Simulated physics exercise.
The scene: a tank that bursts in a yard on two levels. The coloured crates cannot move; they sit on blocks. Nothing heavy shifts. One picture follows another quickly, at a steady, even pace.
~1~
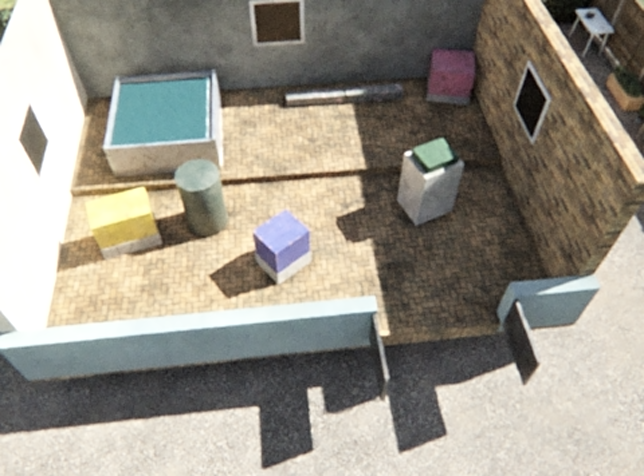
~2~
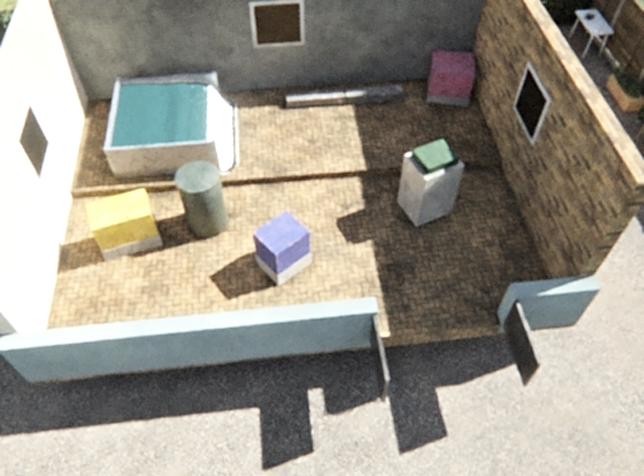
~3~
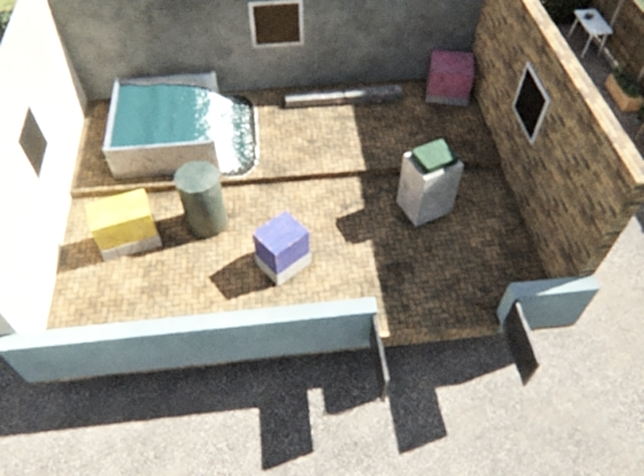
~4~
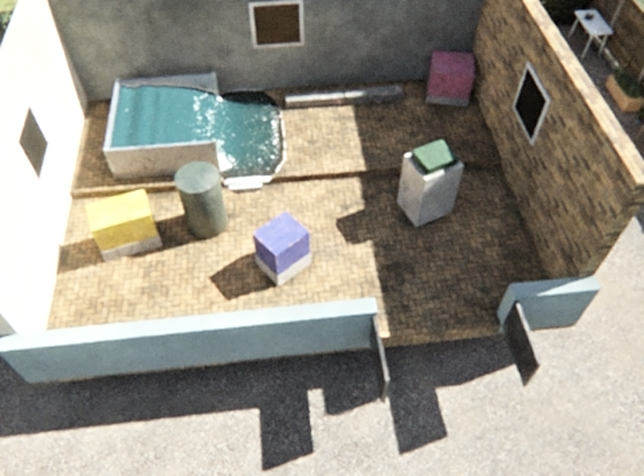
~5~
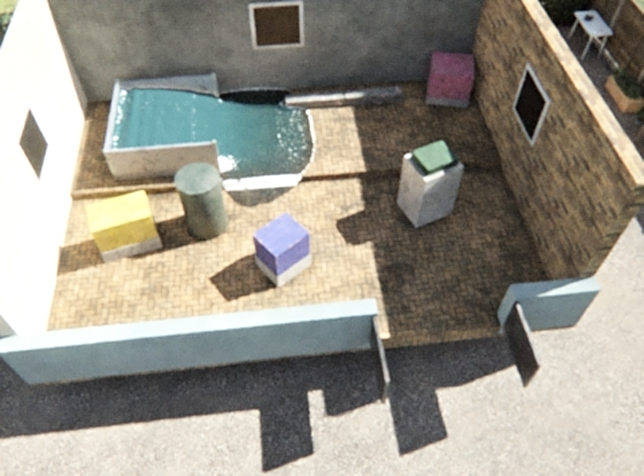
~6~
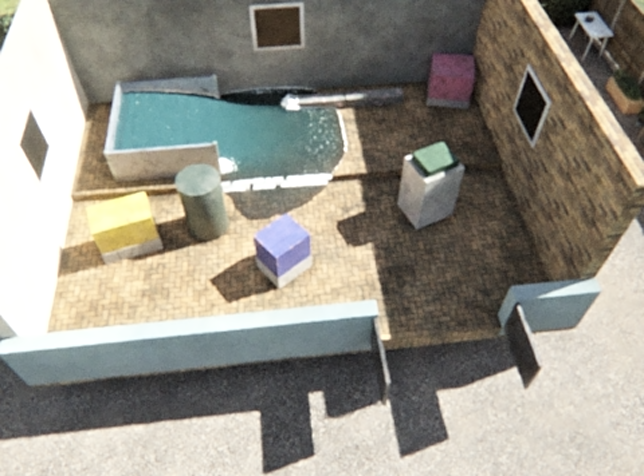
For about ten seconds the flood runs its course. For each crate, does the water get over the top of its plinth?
The pink crate is hit by the water, the yellow crate is spared, the blue crate is spared.
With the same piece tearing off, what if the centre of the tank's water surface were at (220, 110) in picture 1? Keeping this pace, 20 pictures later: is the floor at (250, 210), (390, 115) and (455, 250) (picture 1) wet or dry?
In that order: Dry, flooded, covered.
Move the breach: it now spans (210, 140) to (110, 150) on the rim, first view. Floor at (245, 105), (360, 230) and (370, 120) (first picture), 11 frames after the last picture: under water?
Order as asked: Untouched, swamped, untouched.
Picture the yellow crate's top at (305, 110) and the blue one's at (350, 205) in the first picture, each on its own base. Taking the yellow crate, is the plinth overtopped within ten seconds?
As for the yellow one, it is dampened.
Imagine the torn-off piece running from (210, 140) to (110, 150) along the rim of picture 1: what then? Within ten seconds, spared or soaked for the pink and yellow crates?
As I see it, the pink crate is not reached, and the yellow crate gets reached.
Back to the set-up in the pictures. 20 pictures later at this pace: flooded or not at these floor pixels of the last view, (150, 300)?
That point would be spared.
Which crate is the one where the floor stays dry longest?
Easy - the one in yellow.
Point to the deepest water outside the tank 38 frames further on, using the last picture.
At about (547, 309).
A moment on, water covers 35 % of the floor; the pink crate water round its plinth, the yellow crate not reached, the blue crate not reached.
Next, water covers 45 % of the floor; the pink crate water round its plinth, the yellow crate not reached, the blue crate water round its plinth.
Then, water covers 60 % of the floor; the pink crate water round its plinth, the yellow crate not reached, the blue crate water round its plinth.
Later, water covers 60 % of the floor; the pink crate water round its plinth, the yellow crate not reached, the blue crate water round its plinth.
In the end, water covers 80 % of the floor; the pink crate was topped, the yellow crate stayed above the water, the blue crate stayed above the water.
